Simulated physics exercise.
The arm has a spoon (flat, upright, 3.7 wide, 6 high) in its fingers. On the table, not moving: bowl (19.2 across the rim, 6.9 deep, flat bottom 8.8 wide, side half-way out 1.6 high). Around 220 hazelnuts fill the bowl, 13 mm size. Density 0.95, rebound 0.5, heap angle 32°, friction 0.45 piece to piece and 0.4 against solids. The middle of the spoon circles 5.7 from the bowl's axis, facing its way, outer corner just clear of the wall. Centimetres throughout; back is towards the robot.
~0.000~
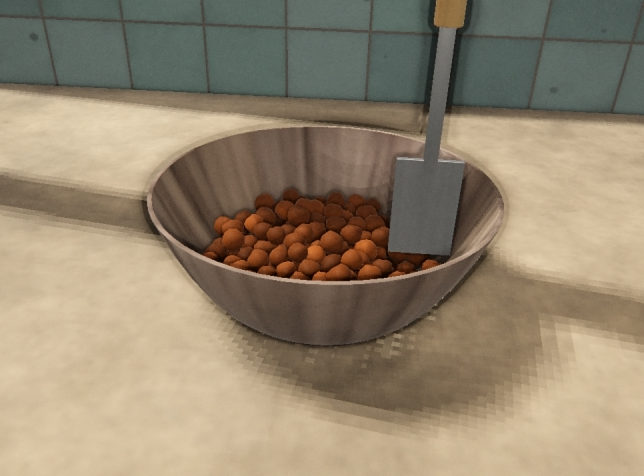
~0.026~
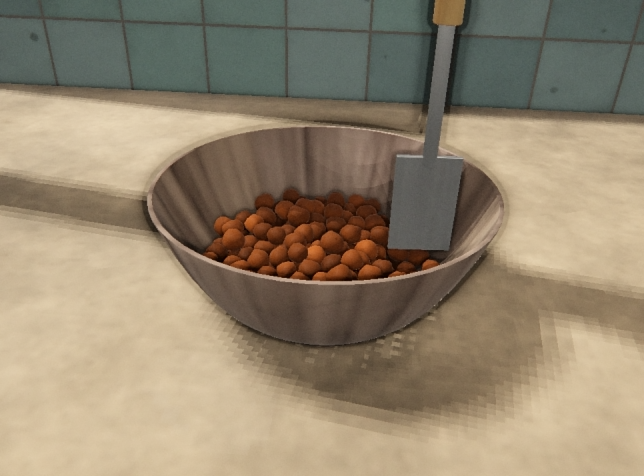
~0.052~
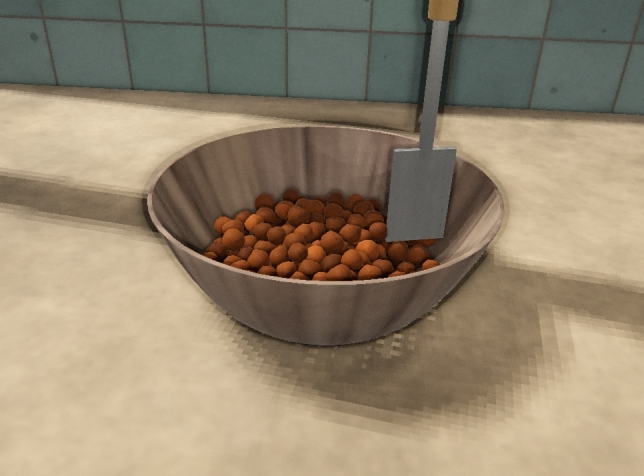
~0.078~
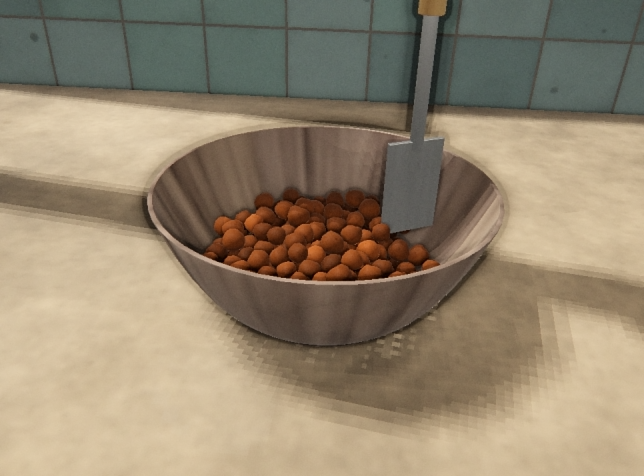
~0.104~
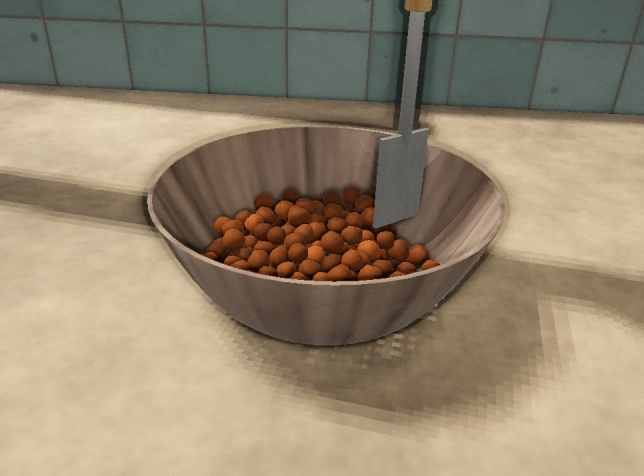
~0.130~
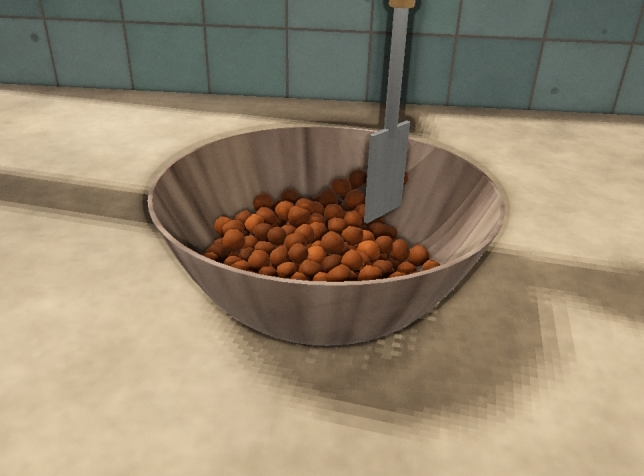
The clip shows a flat metal spatula-like utensil in a bowl of small round brown pieces on a countertop; it moves slowly left along the bowl's far side, turning slightly, while the bowl stays still.
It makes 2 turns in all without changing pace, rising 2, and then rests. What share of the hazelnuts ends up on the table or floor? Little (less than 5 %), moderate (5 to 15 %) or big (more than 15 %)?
Share on the table or floor: Little (less than 5 %).
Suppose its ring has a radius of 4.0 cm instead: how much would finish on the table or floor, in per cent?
Then about 0 per cent.
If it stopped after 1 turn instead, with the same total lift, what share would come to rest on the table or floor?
In that case some 0 per cent.
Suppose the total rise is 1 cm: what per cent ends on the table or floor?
About 0 per cent.
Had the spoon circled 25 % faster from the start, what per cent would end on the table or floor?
In that case some 5 per cent.
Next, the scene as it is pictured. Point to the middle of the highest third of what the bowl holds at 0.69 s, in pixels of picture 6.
At about (394, 260).
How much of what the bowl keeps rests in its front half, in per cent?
Roughly 50 per cent.
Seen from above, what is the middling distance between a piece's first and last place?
About 2 cm.
By 0.69 s, 315° round, highest piece 7 above the table; 218 in the bowl, 2 on the table or floor.
By 1.26 s, 219° round, highest piece 5 above the table; 218 in the bowl, 2 on the table or floor.
By 1.74 s, 0° round, highest piece 4 above the table; 218 in the bowl, 2 on the table or floor.
By 2.44 s, 0° round, highest piece 4 above the table; 218 in the bowl, 2 on the table or floor.
Final count, 218 in the bowl, 2 on the table or floor. That is 1 % on the table or floor.
